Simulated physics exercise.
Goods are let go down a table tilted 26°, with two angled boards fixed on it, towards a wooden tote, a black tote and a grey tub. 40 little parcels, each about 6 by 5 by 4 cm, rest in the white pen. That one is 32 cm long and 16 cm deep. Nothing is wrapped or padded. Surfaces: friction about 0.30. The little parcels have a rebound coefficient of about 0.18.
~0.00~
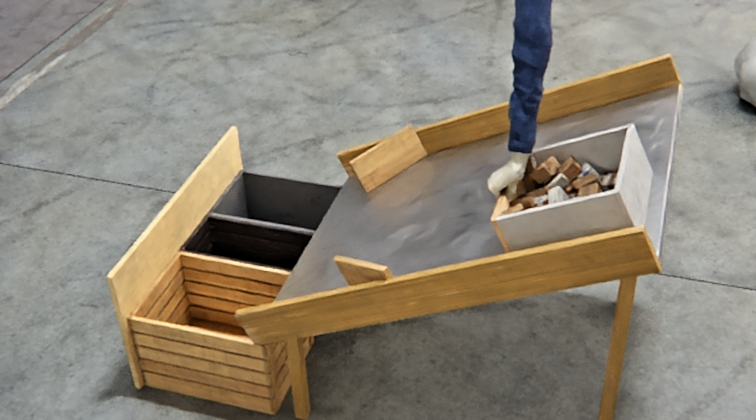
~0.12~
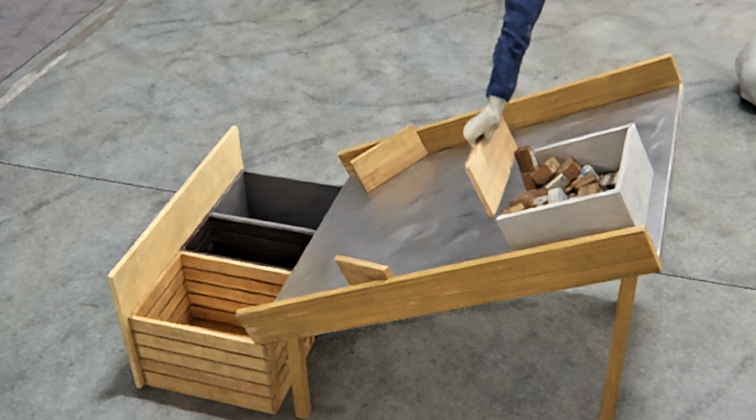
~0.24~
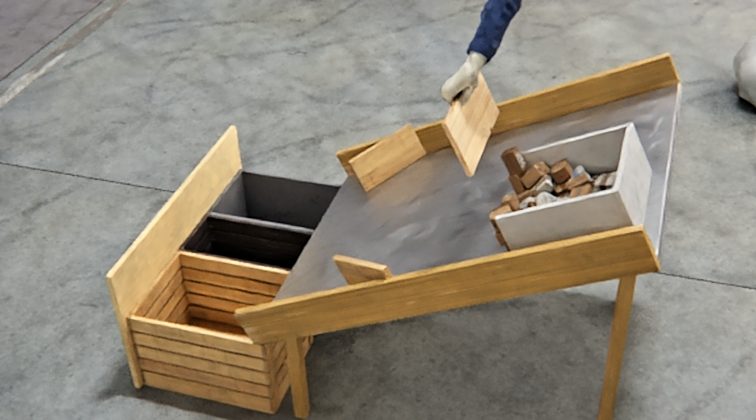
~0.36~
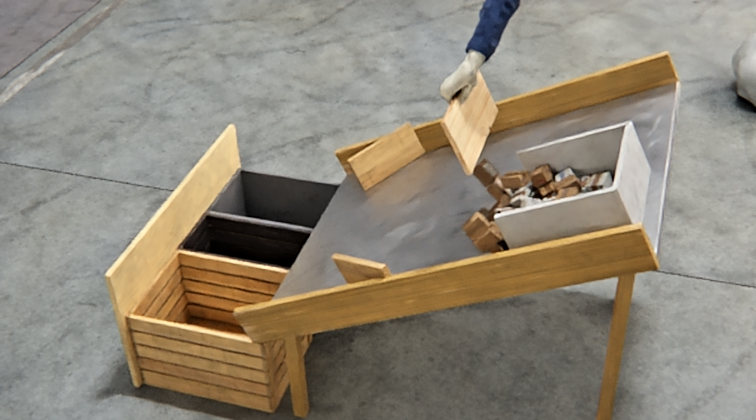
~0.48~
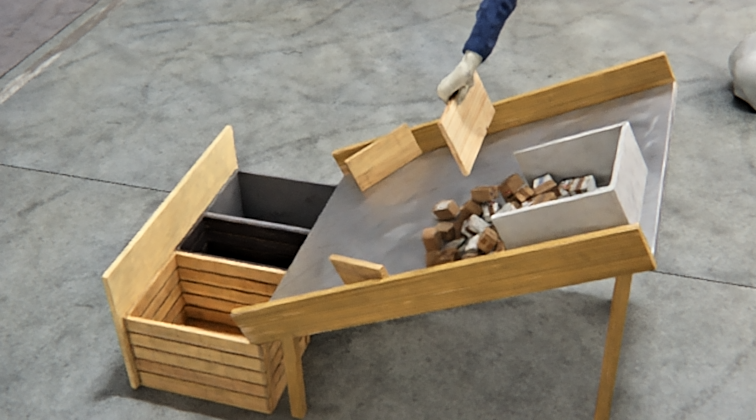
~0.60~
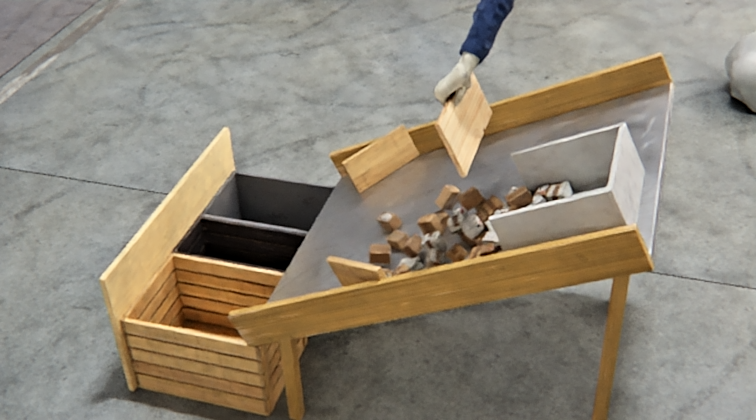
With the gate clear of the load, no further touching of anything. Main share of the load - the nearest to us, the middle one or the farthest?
Nearest.
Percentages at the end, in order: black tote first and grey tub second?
Roughly 30 % for the first place and 0 % for the second.
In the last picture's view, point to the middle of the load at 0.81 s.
At about (413, 246).
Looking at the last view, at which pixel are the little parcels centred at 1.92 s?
I'd place it close to (194, 331) in the last view.
After 0.81 s, 39 on the slope and 1 in the air.
After 1.08 s, 6 in the wooden tote, 2 in the black tote, 28 on the slope and 4 in the air.
After 1.44 s, 19 in the wooden tote, 9 in the black tote, 1 in the grey tub, 5 on the slope and 6 in the air.
Outcome (at 1.92 s), 28 in the wooden tote, 11 in the black tote and 1 in the grey tub.
